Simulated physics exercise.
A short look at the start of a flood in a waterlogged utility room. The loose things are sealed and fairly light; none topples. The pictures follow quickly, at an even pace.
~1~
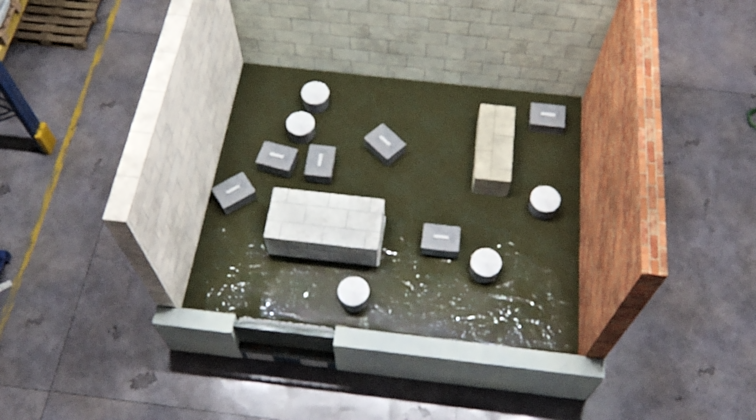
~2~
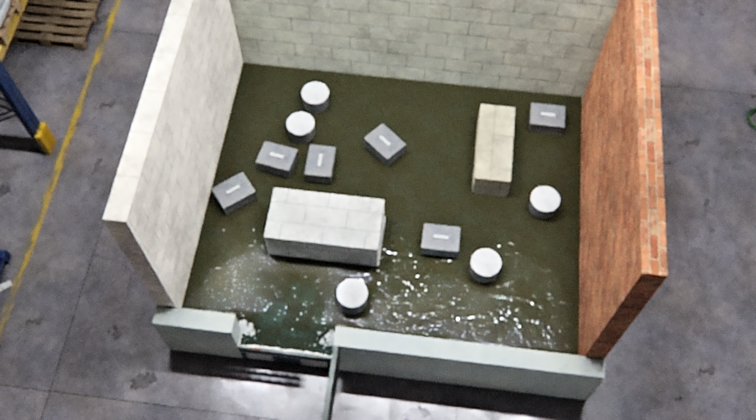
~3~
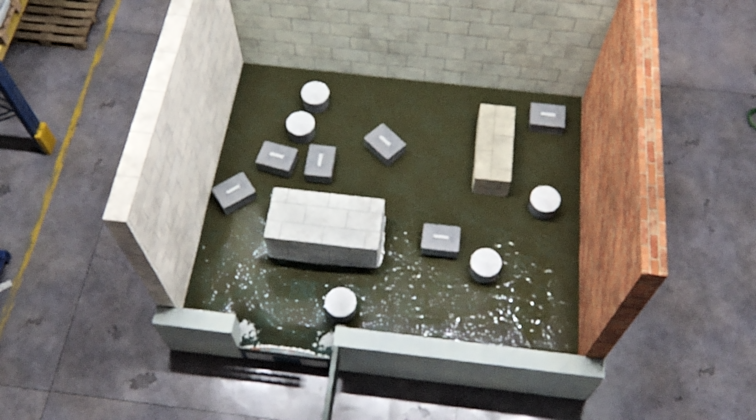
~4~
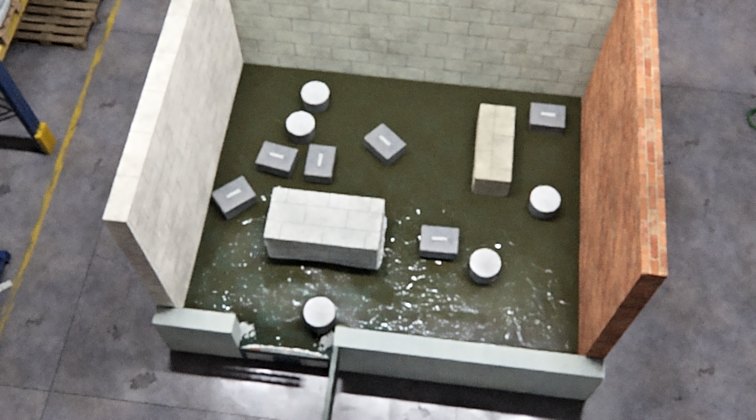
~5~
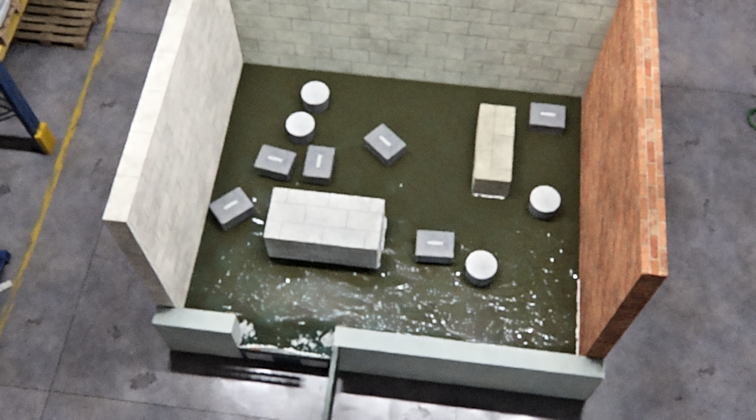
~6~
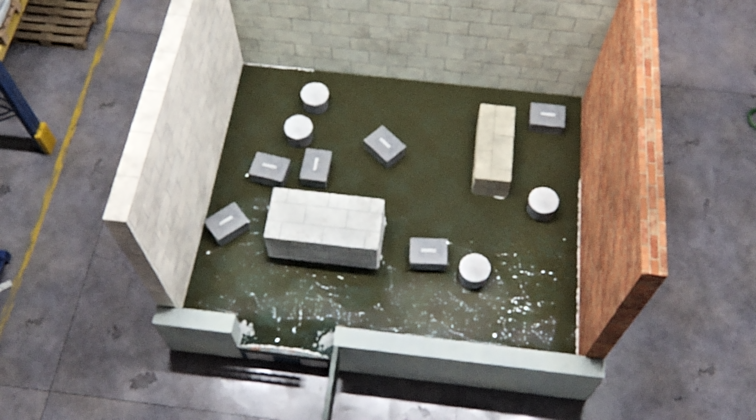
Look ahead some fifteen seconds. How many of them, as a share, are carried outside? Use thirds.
Share: Between one and two thirds.
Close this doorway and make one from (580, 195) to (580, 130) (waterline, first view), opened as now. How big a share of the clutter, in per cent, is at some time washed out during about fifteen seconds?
I make it 40 per cent.
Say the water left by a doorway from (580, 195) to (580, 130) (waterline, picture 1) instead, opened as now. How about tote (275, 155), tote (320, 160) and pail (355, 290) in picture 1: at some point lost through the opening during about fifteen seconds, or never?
In turn: Still in, left behind, inside.
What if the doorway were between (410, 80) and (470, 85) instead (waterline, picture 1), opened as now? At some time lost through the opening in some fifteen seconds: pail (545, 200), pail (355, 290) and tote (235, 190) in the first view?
In that order: Still in, still in, still in.
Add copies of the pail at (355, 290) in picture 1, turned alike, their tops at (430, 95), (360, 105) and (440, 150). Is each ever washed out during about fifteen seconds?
In that order: Kept in, kept in, no.
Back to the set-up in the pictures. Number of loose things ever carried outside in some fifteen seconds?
That makes 7.
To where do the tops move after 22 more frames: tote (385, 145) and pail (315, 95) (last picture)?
Near (331, 175) and (264, 138).
A moment on, 1 of 11 are out; 10 afloat.
Next, 4 of 11 are out; 7 afloat.
Later, 6 of 11 are out; 5 afloat.
In the end, 7 of 11 are out; 4 afloat.
